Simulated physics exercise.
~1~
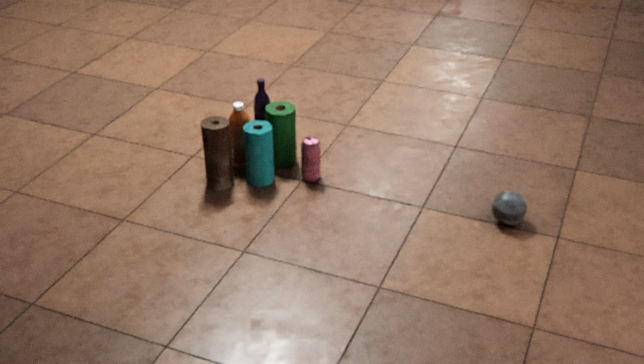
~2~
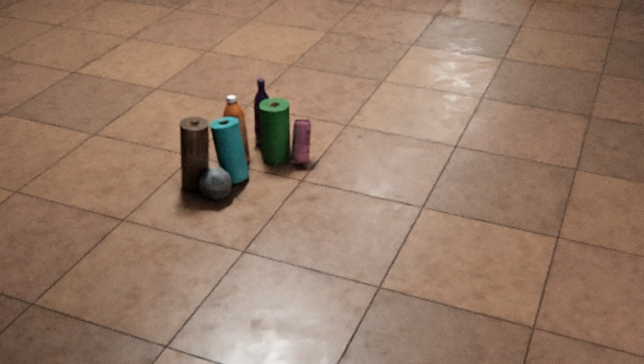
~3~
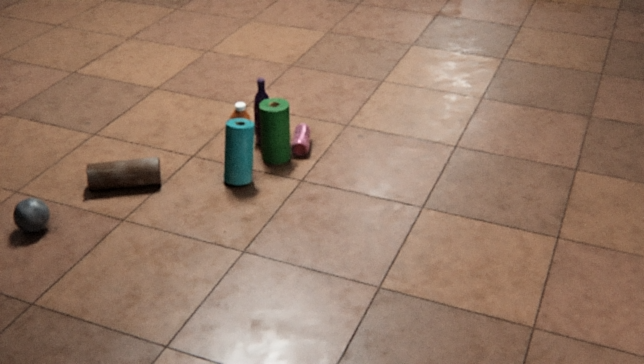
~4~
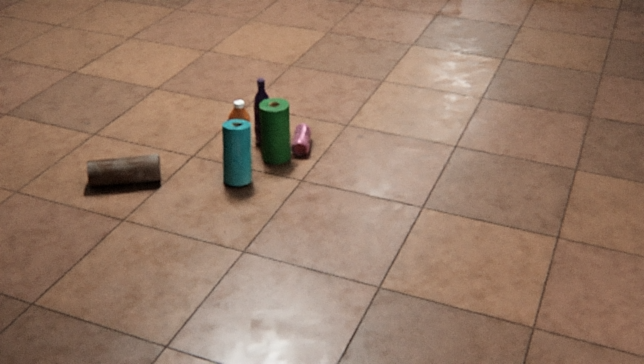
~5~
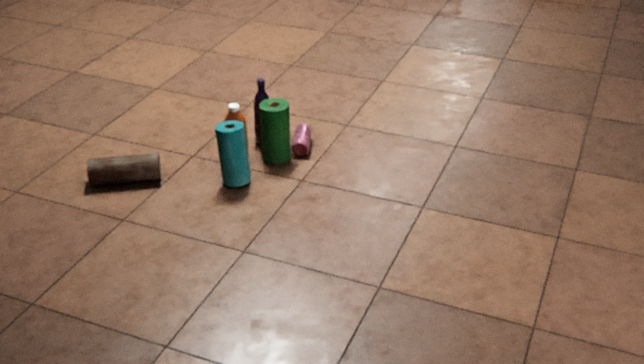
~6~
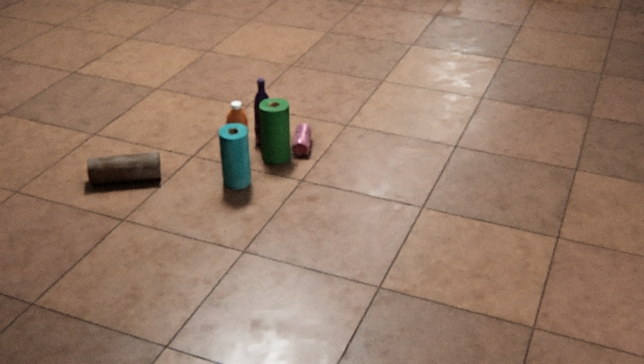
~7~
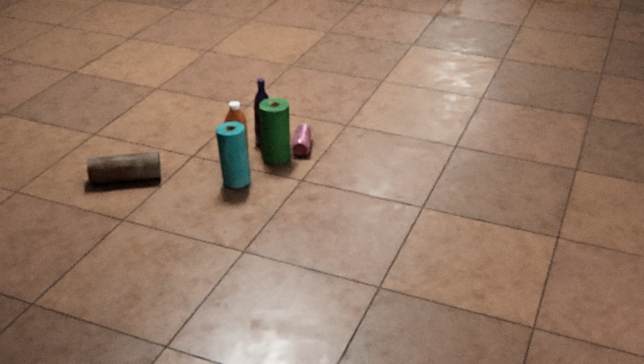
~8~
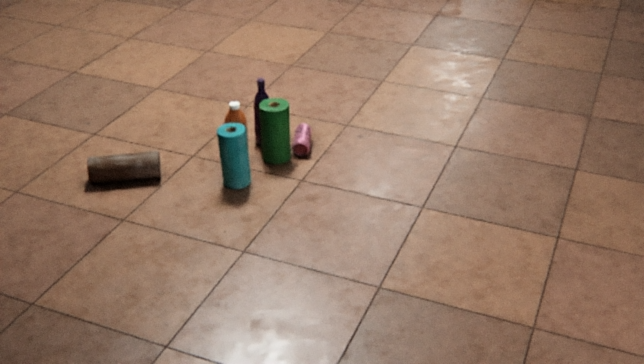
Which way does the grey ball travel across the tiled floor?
The grey ball travels to the left, passing the group of standing objects.
